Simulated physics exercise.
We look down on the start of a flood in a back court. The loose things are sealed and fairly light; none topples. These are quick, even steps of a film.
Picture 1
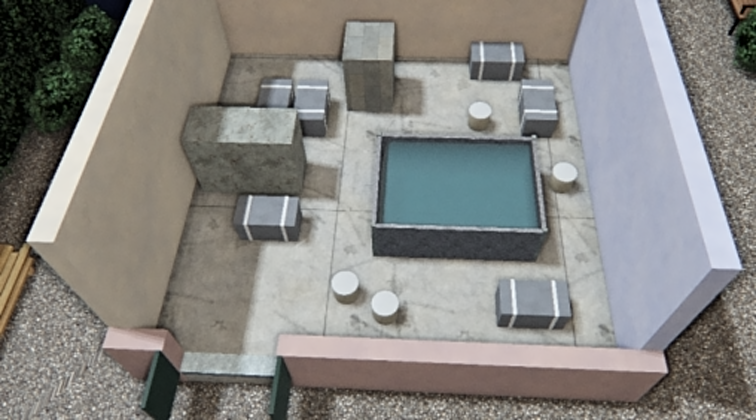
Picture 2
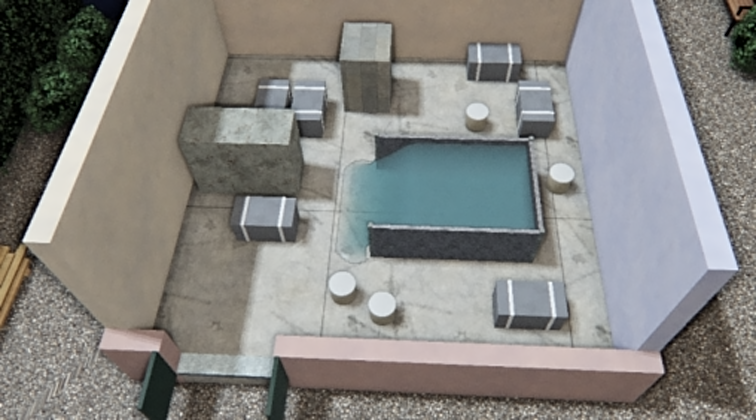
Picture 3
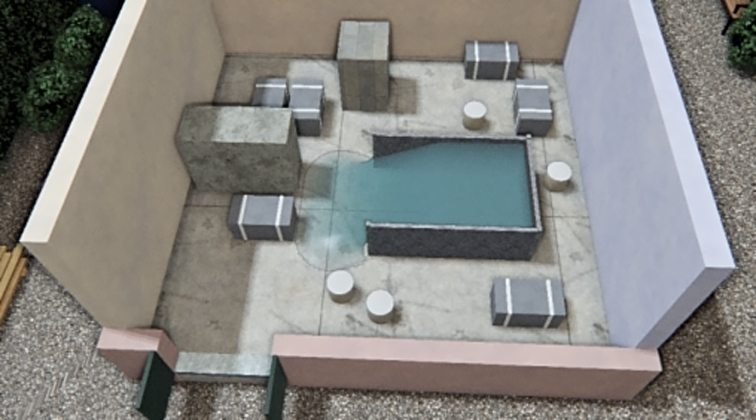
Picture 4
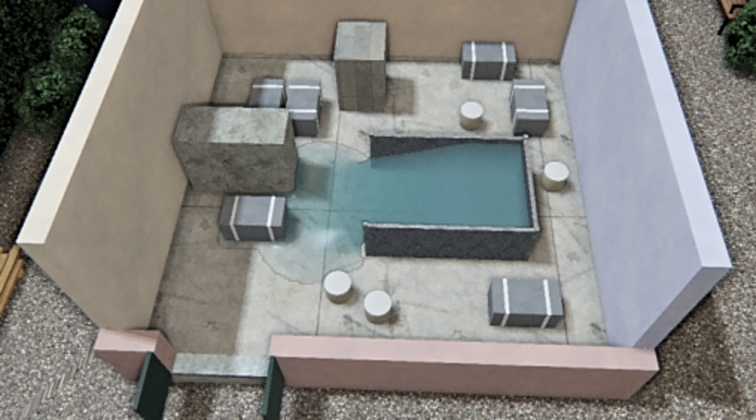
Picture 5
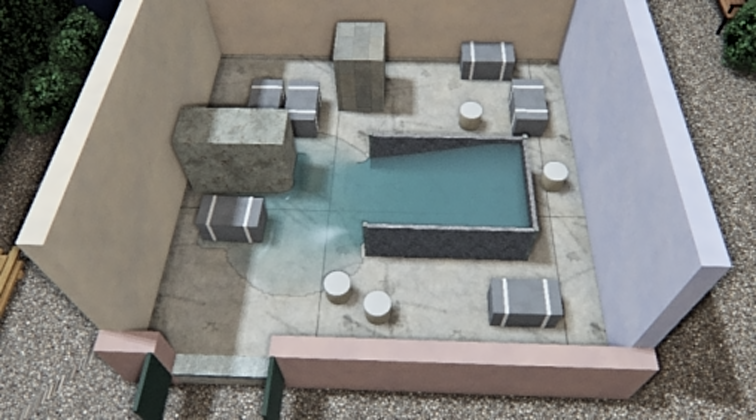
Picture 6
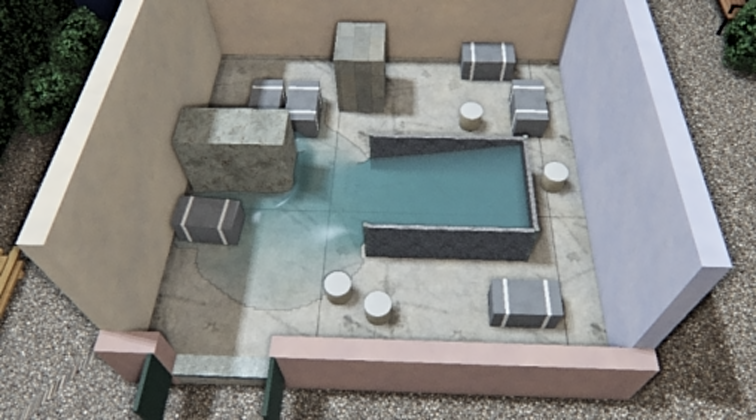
Water pours from the open left side of a dark-walled pool and spreads across the pale courtyard floor, reaching a stone block and a grey trunk with white bands, which then slides left along the ground toward the wall.
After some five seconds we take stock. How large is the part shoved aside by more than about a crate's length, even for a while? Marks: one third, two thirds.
It is under a third.
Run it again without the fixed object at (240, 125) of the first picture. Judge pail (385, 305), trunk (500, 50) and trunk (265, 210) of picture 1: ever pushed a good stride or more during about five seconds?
One after the other: Under that, swept aside, moved that far.
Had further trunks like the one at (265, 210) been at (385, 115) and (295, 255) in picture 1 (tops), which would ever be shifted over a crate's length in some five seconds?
In turn: Never so far, shifted that much.
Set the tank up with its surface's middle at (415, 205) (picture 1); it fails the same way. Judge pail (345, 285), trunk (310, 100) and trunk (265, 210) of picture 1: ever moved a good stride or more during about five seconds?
As listed: Under that, pushed that far, pushed that far.
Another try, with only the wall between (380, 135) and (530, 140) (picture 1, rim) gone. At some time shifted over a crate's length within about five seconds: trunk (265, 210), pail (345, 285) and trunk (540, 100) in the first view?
One after the other: Less than that, under that, pushed that far.
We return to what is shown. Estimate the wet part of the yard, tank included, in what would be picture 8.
About 35 per cent.
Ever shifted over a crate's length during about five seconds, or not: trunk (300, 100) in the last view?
Answer: Shifted that much.
A moment on, 1 of 10 are well off their spots; 1 afloat.
Next, 3 of 10 are well off their spots; 3 afloat.
Later, 3 of 10 are well off their spots; 3 afloat.
In the end, 2 of 10 are well off their spots, and 3 have been at some point; 3 afloat.
